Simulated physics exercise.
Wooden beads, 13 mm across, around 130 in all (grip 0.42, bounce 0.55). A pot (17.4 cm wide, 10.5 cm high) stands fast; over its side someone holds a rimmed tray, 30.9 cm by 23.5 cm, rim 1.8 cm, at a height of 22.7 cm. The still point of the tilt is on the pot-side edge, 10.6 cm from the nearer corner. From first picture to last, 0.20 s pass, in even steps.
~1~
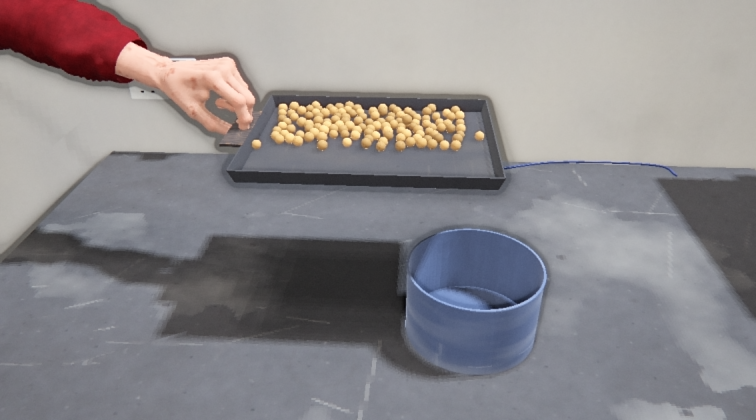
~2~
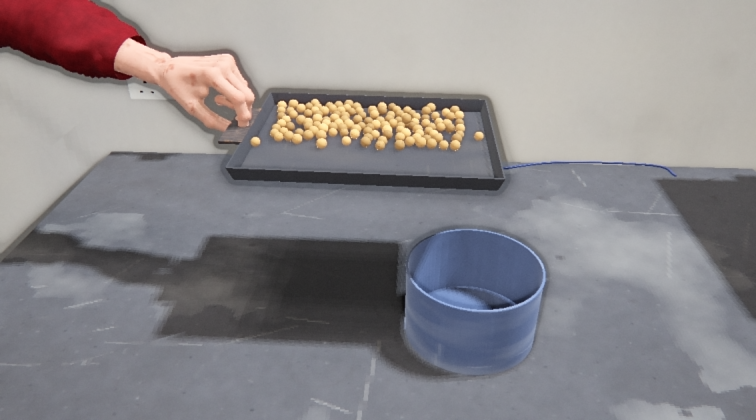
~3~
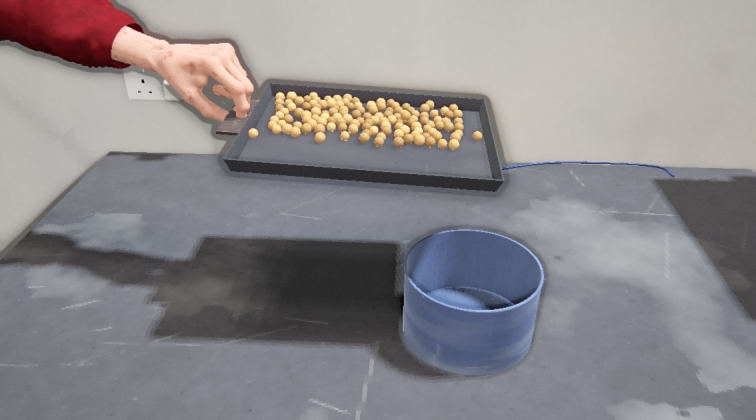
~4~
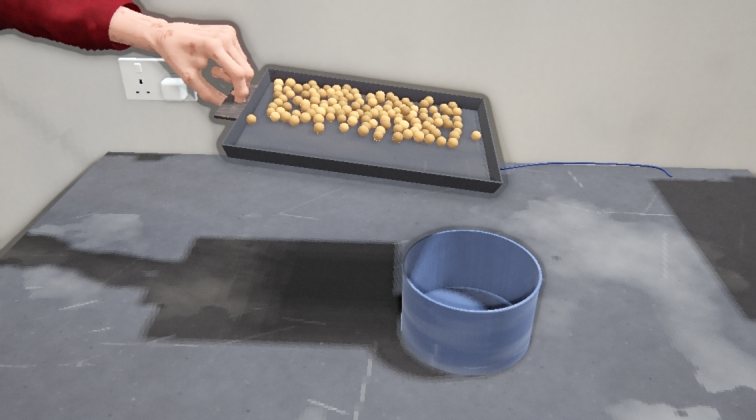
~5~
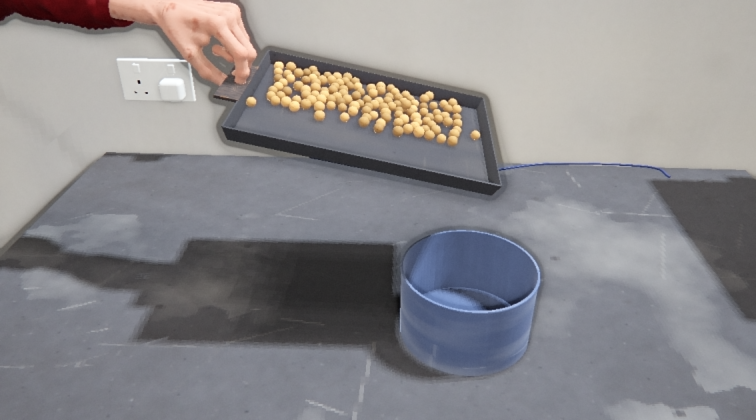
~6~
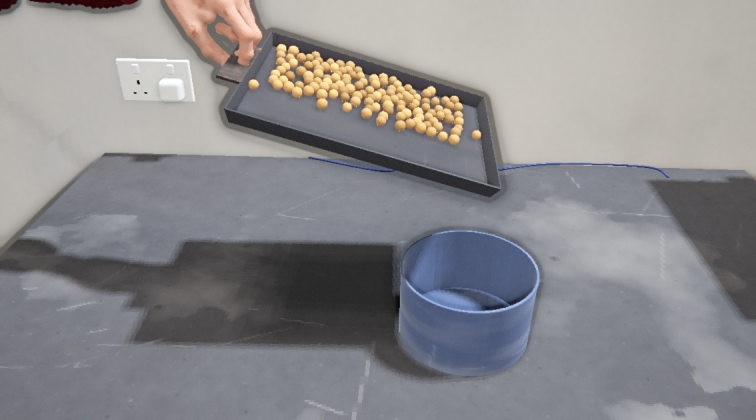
A dark rimmed tray of small tan balls, gripped at its left end by a hand in a red sleeve, hangs above a worn grey tabletop before a pale wall, seen from slightly above. A blue round pot stands below the tray's right side, with a wall socket and blue cord behind. The hand lifts the left end, steepening the tray's rightward slant, while the balls stay clustered and the view holds still.
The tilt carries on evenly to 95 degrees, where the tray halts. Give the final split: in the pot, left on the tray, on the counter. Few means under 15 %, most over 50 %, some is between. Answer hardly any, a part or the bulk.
In the pot: A part; left on the tray: Hardly any; on the counter: The bulk.
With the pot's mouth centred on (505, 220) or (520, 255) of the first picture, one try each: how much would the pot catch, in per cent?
About 35 and 70 per cent.
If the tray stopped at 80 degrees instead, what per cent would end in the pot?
Then about 35 per cent.
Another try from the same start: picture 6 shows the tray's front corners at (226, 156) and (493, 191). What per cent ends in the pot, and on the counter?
Pot 95, counter 5.
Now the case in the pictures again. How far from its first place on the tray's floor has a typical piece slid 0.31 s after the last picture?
About 10 cm.
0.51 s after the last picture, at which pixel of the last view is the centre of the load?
Near (514, 181).
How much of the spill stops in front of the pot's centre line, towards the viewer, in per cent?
About 40 per cent.
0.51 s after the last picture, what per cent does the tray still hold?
Roughly 40 per cent.
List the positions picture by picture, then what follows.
The first frame shows tray tilt 0 degrees, front corners at (233, 168) and (500, 176); middle of the pieces at (369, 123); pot at (476, 266).
The second frame shows tray tilt 1 degrees, front corners at (232, 165) and (499, 176); middle of the pieces at (369, 122).
The third frame shows tray tilt 3 degrees, front corners at (230, 157) and (498, 177), lowest corner right front; middle of the pieces at (367, 117).
The fourth frame shows tray tilt 7 degrees, front corners at (229, 143) and (497, 180), lowest corner right front; middle of the pieces at (366, 109).
The fifth frame shows tray tilt 12 degrees, front corners at (229, 125) and (496, 182), lowest corner right front; middle of the pieces at (367, 100).
The sixth frame shows tray tilt 17 degrees, front corners at (232, 108) and (496, 184), lowest corner right front; middle of the pieces at (370, 91); pot at (469, 268).
Then, 0.31 s after the last picture, tilt 56 degrees; the tray holds 100 %, the pot 0 %.
Then, 0.51 s after the last picture, tilt 81 degrees; the tray holds 40 %, the pot 5 %.
Then, 0.83 s after the last picture, tilt 95 degrees; the tray holds 0 %, the pot 35 %.
In the end, pot 35 %, tray 0 %, counter 65 %.
